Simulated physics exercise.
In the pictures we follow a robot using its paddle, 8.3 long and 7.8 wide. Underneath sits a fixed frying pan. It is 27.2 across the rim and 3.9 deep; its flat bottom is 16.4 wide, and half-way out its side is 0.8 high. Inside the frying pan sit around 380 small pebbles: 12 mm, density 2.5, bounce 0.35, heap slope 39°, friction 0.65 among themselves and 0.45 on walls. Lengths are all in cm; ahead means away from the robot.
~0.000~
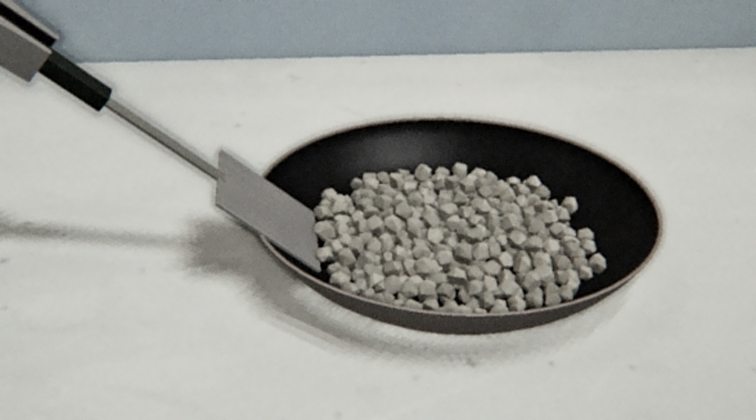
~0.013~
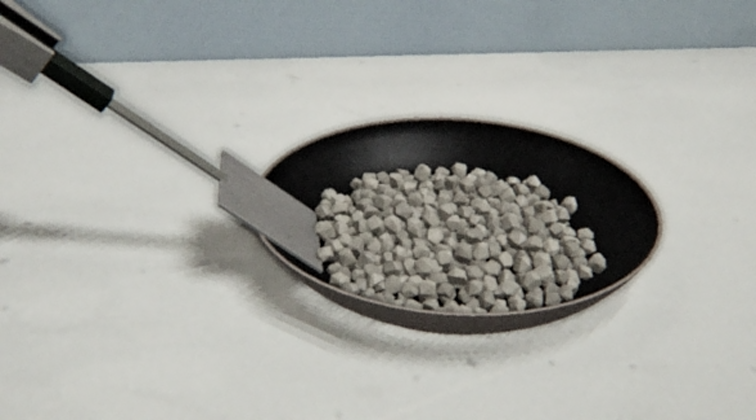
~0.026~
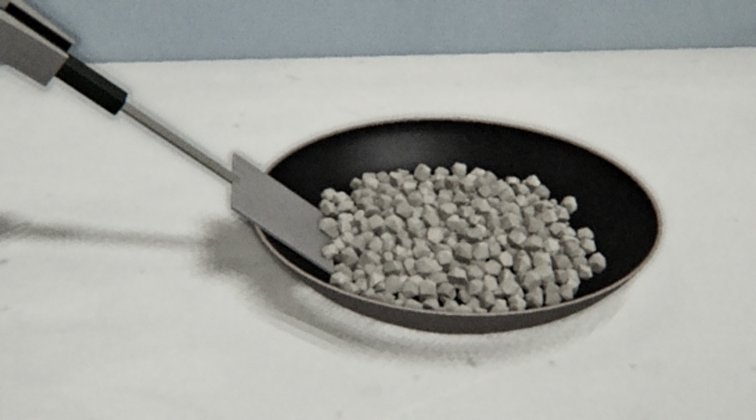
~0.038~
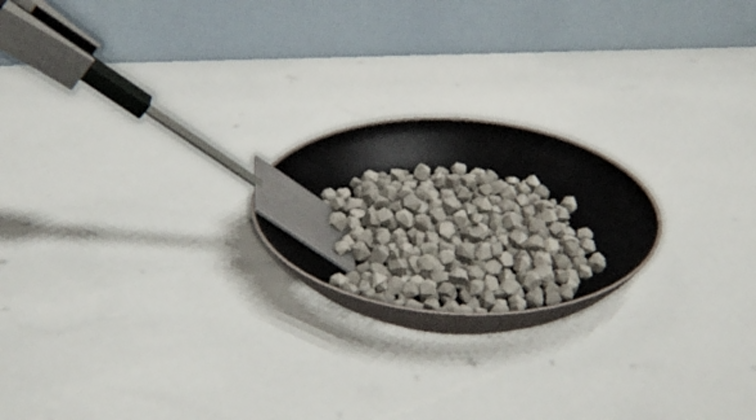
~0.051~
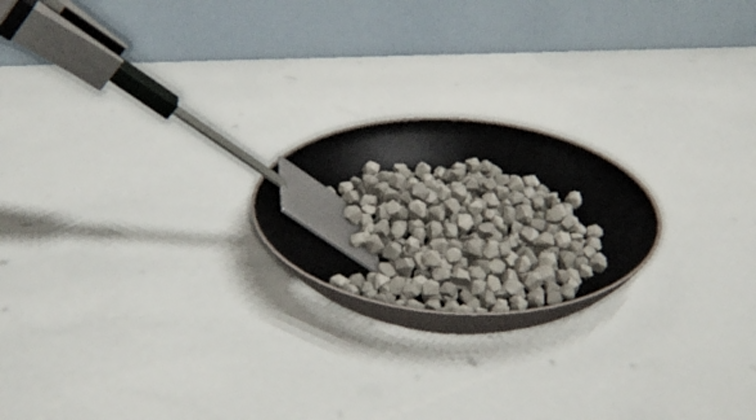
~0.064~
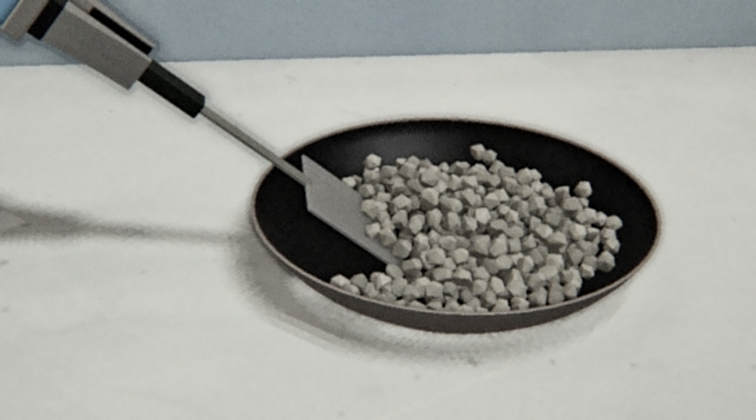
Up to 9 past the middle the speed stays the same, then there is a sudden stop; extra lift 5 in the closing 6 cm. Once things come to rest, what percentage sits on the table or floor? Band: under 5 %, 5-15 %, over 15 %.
Over 15 %.
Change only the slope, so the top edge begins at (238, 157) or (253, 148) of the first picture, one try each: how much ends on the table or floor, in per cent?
Roughly 25% and 25%.
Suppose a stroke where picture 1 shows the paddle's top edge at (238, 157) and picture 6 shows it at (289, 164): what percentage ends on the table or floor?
15 per cent.
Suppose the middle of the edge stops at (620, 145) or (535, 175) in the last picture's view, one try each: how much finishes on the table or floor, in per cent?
Try 1: Approx. 30 %; try 2: Approx. 10 %.
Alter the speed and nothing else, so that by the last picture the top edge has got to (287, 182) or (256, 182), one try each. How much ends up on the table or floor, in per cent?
Respectively, some 25 and 10 per cent.
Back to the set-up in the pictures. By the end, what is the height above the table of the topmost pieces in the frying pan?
5.0 cm.
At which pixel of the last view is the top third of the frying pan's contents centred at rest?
I'd say around pixel (583, 210).
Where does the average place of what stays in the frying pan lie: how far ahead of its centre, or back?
The kept load is shifted forward by about 4.0 cm.
After 0.10 s, sloping 40°, highest piece 7 above the table; 381 in the frying pan.
After 0.13 s, sloping 40°, highest piece 7 above the table; 381 in the frying pan.
After 0.34 s, sloping 40°, highest piece 17 above the table; 301 in the frying pan, 37 on the table or floor, 43 on the blade or in flight.
After 1.39 s, sloping 40°, highest piece 5 above the table; 301 in the frying pan, 80 on the table or floor.
At rest, 301 in the frying pan, 80 on the table or floor. That is 21 % on the table or floor.
